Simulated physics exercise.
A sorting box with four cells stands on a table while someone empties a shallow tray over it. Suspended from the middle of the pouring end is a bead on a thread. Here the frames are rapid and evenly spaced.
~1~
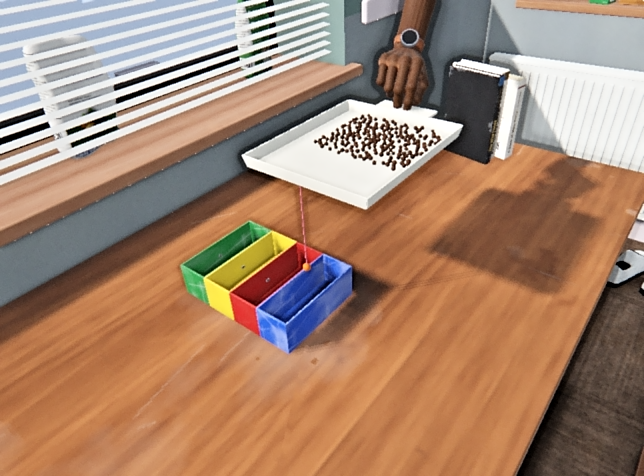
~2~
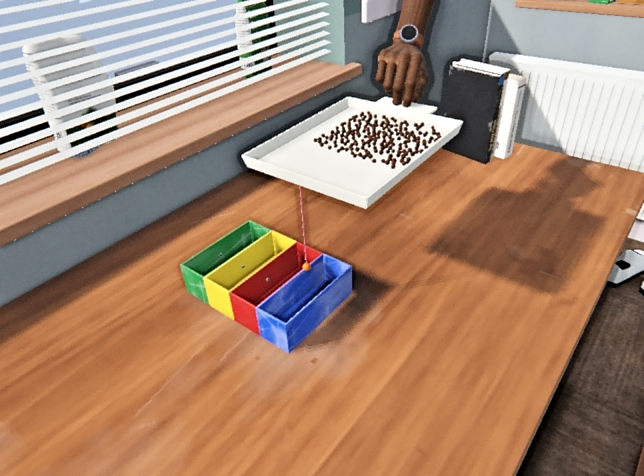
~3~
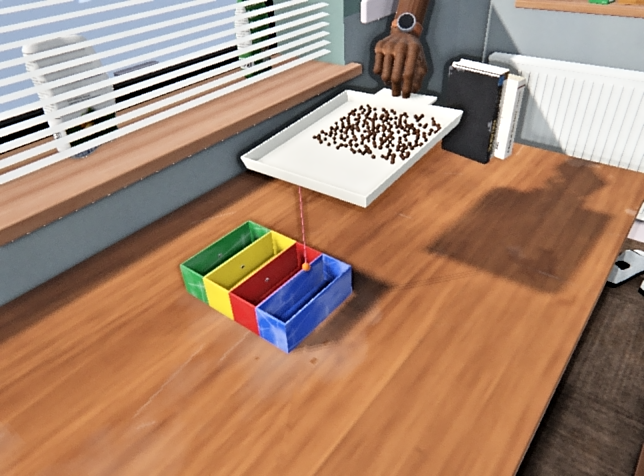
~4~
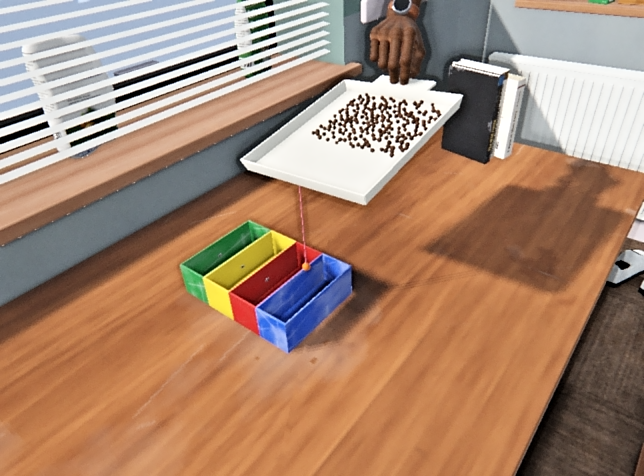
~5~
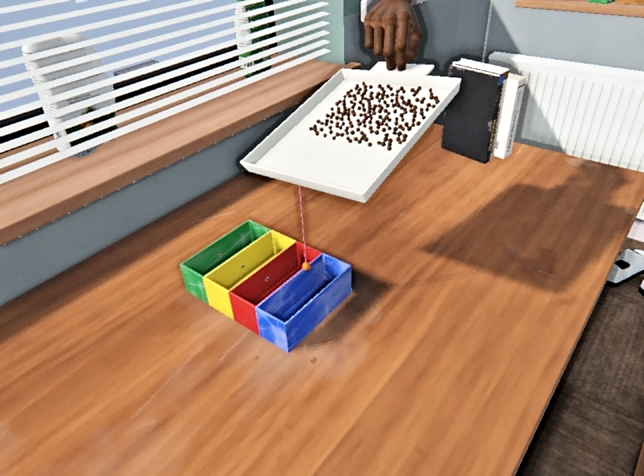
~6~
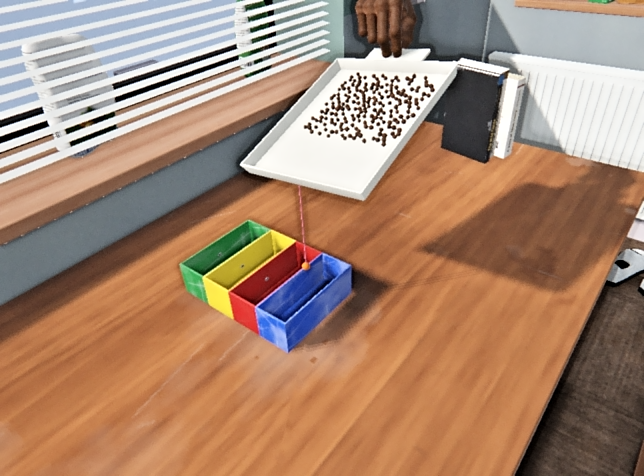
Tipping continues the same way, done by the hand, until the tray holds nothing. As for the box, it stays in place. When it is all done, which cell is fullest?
Fullest: The yellow cell.
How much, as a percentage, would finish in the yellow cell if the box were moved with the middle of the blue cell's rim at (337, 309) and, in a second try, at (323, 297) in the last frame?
About 10 per cent, then about 40 per cent.
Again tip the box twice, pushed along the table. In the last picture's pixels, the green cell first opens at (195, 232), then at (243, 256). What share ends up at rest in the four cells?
You'd see around 90 per cent and then around 90 per cent.
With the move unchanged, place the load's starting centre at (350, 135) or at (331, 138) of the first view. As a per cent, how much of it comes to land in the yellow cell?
From the first start you get 70 in a hundred, from the second 70 in a hundred.
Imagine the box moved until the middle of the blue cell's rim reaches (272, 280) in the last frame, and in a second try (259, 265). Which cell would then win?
The cell in red, and then that blue cell.
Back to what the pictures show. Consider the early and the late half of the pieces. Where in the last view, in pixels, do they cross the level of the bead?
Roughly (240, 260) first, then roughly (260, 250).
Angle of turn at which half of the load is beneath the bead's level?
That would be about 85 degrees from level.
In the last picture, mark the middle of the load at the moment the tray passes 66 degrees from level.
The middle of the load sits near (259, 187).
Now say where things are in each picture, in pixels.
Corners of the pouring end at (246, 155) and (366, 196), level; middle of the load at (379, 140), allspice berries; bead on its thread at (307, 267); green cell at (195, 282); yellow cell at (219, 296); red cell at (245, 312); blue cell at (273, 328), in the first frame.
Corners of the pouring end at (246, 155) and (366, 196), level; middle of the load at (379, 137), in the second frame.
Corners of the pouring end at (245, 157) and (365, 195), tipped barely, lowest at the left corner; middle of the load at (378, 131), in the third frame.
Corners of the pouring end at (245, 159) and (363, 193), tipped a little, lowest at the left corner; middle of the load at (377, 122), in the fourth frame.
Corners of the pouring end at (245, 161) and (362, 191), tipped clearly, lowest at the left corner; middle of the load at (374, 113), in the fifth frame.
Corners of the pouring end at (244, 163) and (360, 190), tipped clearly, lowest at the left corner; middle of the load at (369, 106), most on the move; green cell at (195, 281); yellow cell at (218, 295); red cell at (244, 311); blue cell at (272, 327), in the sixth frame.
Soon after the last picture, tray tipped steeply; about half on the tray; a small part in the yellow cell; a stray few in the red cell; a stray few in the green cell; a stray few in the blue cell; about a third falling or outside the box.
A little later, tray tipped past a quarter turn; a small part on the tray; about half in the yellow cell; a small part in the red cell; a small part in the green cell; a stray few in the blue cell; about a quarter falling or outside the box.
Later still, tray tipped past a quarter turn; about two thirds in the yellow cell; about a quarter in the red cell; a small part in the green cell; a stray few in the blue cell; a small part falling or outside the box.
At rest, tray tipped past a quarter turn; about two thirds in the yellow cell; about a quarter in the red cell; a small part in the green cell; a stray few in the blue cell; a small part outside the box.
